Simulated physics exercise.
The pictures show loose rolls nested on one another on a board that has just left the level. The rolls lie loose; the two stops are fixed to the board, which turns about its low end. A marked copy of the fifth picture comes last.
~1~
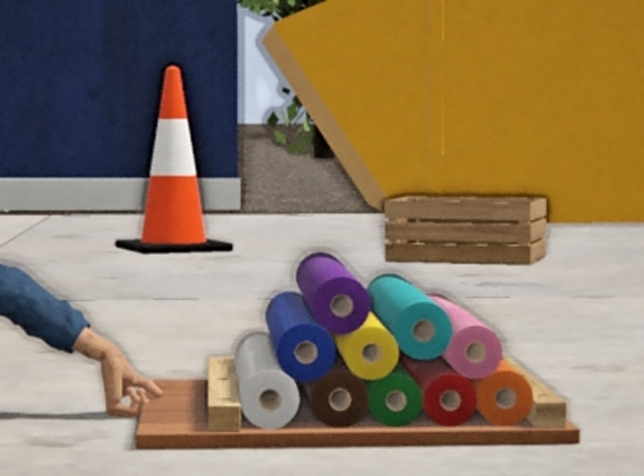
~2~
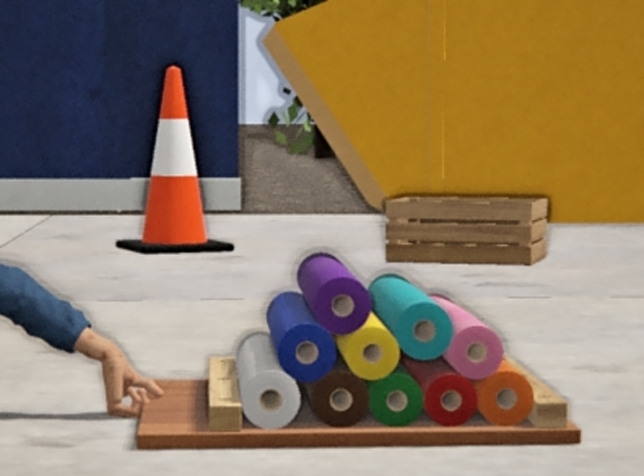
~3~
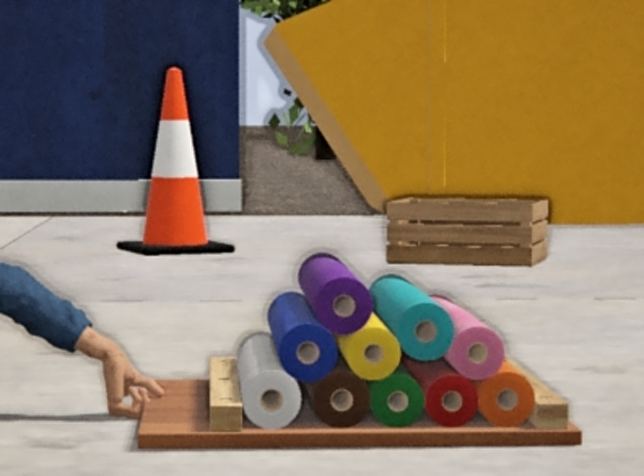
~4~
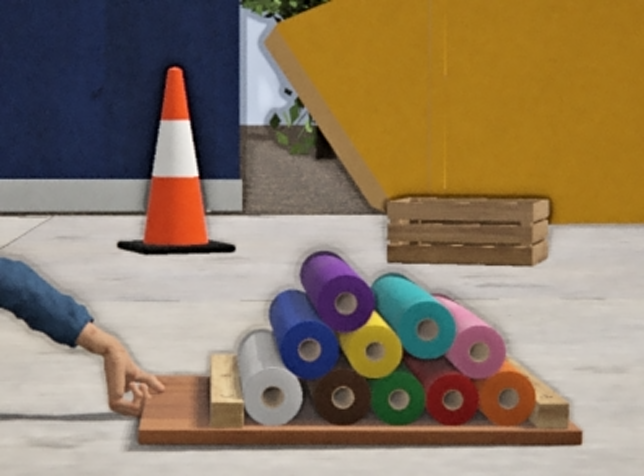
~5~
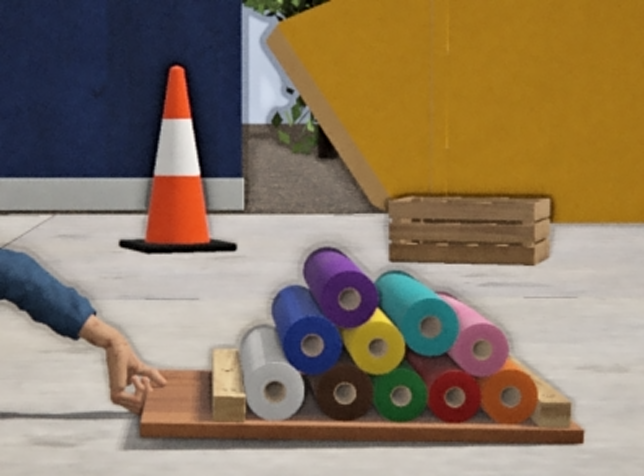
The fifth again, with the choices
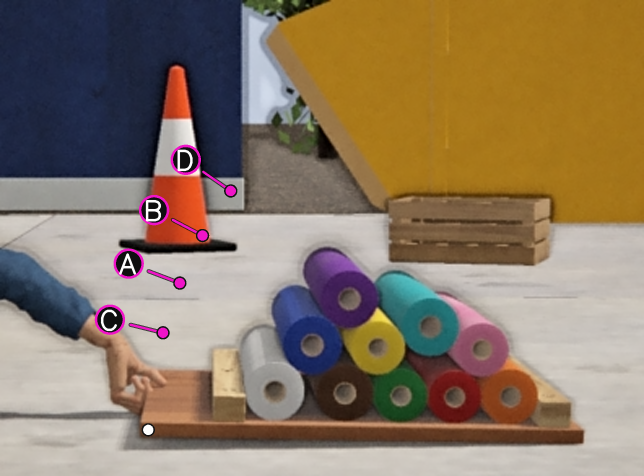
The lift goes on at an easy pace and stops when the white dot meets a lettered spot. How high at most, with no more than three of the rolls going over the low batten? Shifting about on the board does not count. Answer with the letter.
Mark A is as high as it can go.
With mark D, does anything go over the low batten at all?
Yes.
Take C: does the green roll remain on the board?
The green roll: Yes.
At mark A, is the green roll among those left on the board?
Yes, with A.
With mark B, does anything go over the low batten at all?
Yes.
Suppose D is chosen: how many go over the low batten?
It comes to five.
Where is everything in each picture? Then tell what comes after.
In the first picture, yellow roll (371, 353); blue roll (306, 352); turquoise roll (423, 331).
In the second picture, turquoise roll (424, 331); purple roll (343, 306).
In the third picture, board (347, 397); white roll (272, 399); red roll (452, 401).
In the fourth picture, board (348, 395); white roll (273, 396); brown roll (343, 398); red roll (453, 399).
In the fifth picture, board (350, 391); white roll (275, 391); brown roll (345, 393).
On the marked copy, A at (180, 283); B at (202, 236); C at (163, 333); D at (231, 191); the white dot at (148, 430).
Taking A. A third of the way, board at 15°.
Two thirds of the way, board at 21°.
When it is over, board at 21°, none over the low batten.
As for the rest, B five over the low batten; C none over the low batten; D five over the low batten.
